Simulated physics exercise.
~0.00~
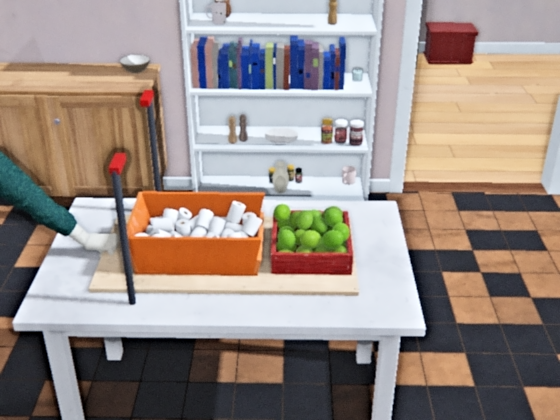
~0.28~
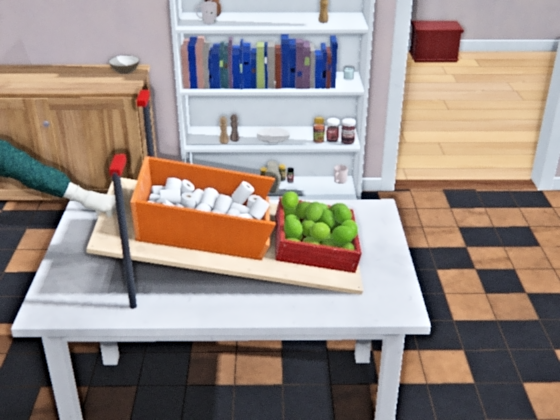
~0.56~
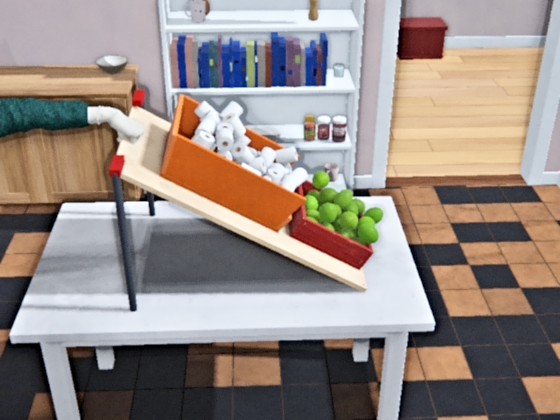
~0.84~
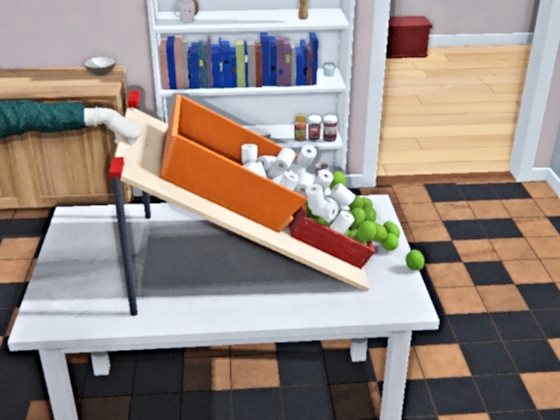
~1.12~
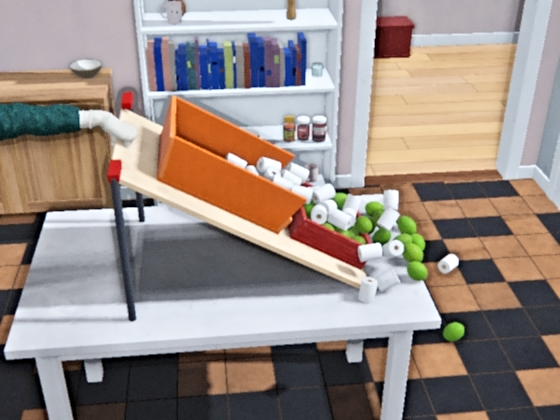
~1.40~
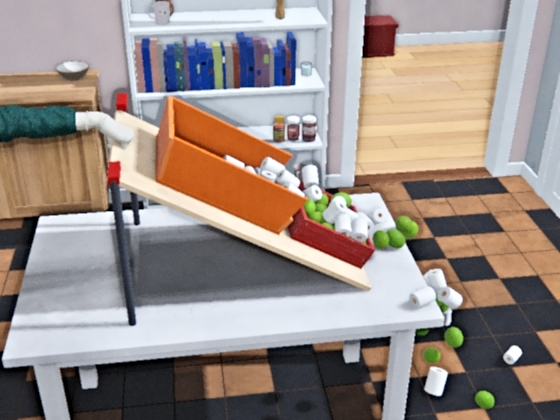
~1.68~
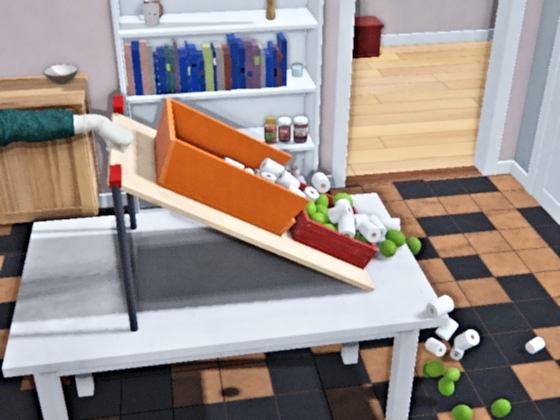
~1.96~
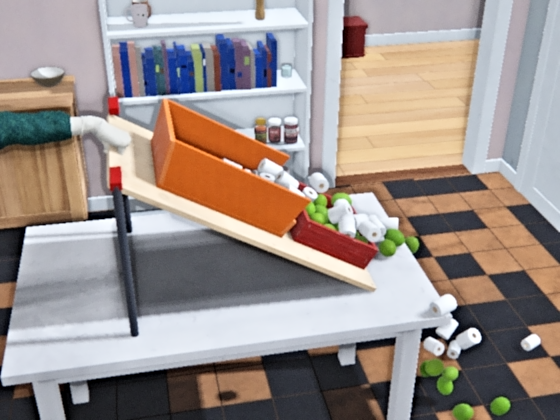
A green-sleeved arm with a pale glove reaches in from the left to a board on a white table, seen from slightly above in a room with a checkered floor and a bookshelf behind. On the board sit an orange box of white paper rolls and, to its right, a smaller red box of green balls. The hand lifts the board's left end until it slopes steeply against two red-topped posts. Balls and rolls tumble rightward, some dropping to the floor. Finally the board stays tilted, both boxes in place, with many rolls spilled and others still inside.
